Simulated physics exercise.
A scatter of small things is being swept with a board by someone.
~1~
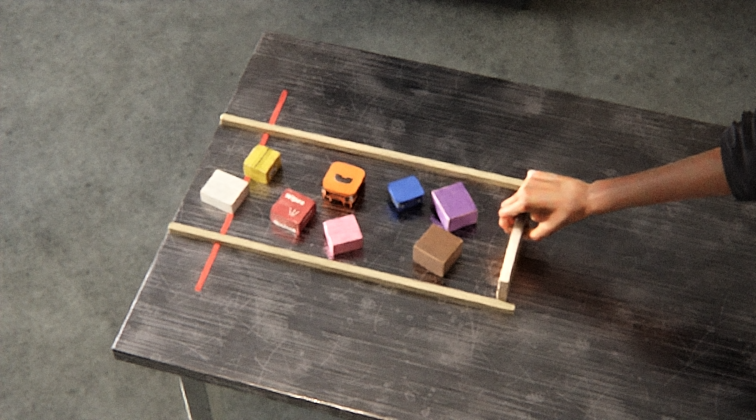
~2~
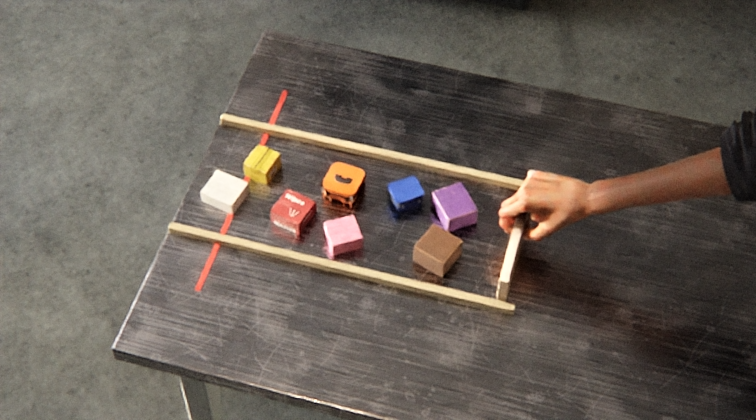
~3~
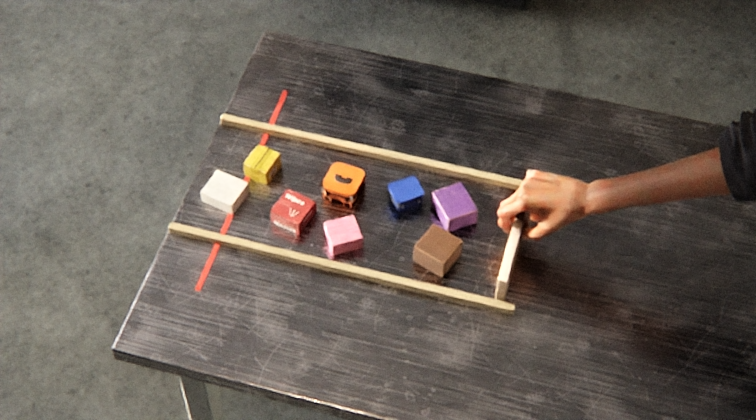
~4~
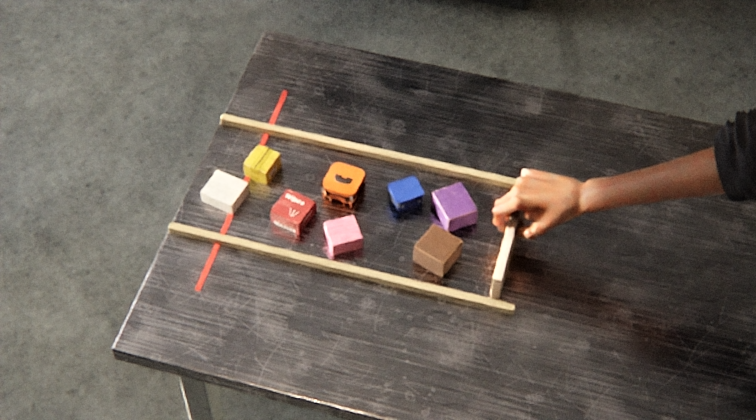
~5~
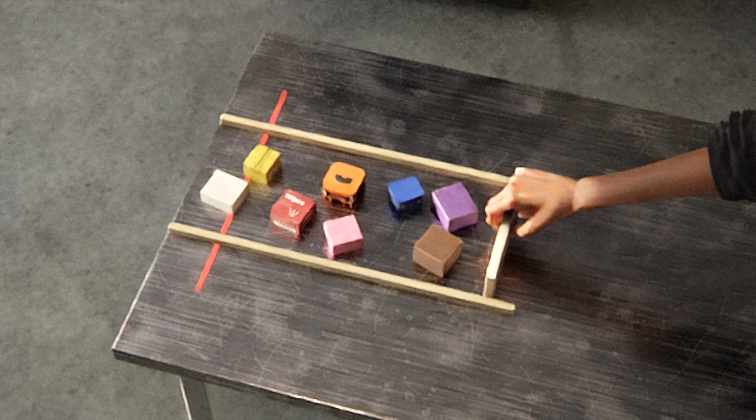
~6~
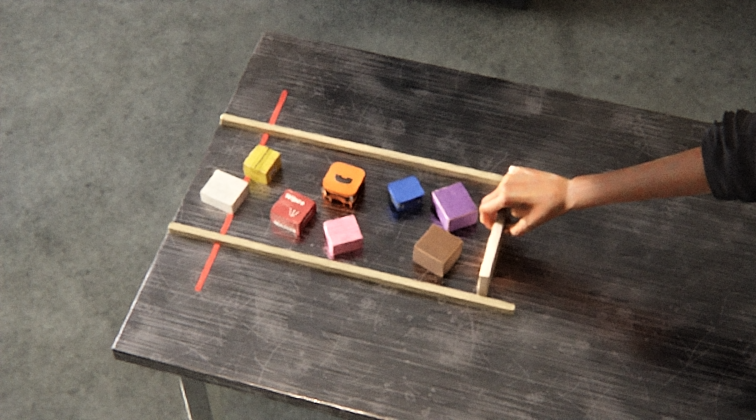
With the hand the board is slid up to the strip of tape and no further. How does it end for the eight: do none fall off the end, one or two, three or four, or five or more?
It ends with three or four off the end.
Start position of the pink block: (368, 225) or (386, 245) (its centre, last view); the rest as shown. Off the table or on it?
In order, the object stays where it is, then stays where it is.
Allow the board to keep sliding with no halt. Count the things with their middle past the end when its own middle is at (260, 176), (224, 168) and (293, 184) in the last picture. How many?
Past the end: 4, 6 and 2.
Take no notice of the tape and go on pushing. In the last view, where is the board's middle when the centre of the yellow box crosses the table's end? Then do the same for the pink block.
Approx. (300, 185) for the first, approx. (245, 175) for the second.
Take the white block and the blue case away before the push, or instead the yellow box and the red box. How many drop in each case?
That makes 2 fallen, then 2 fallen in the other try.
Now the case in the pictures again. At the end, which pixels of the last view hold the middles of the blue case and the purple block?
Blue case: About (209, 151); purple block: About (241, 149).
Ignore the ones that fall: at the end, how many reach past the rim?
Looks like 2 of them.
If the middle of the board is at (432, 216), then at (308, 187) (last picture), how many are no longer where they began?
3 by the first point, 8 by the second.
Soon after, none off yet; white block at rest near (225, 192); yellow box at rest near (263, 165); red box moving near (290, 210).
At rest, the number that fall off is three or four; fallen, orange case, red box, yellow box and white block.
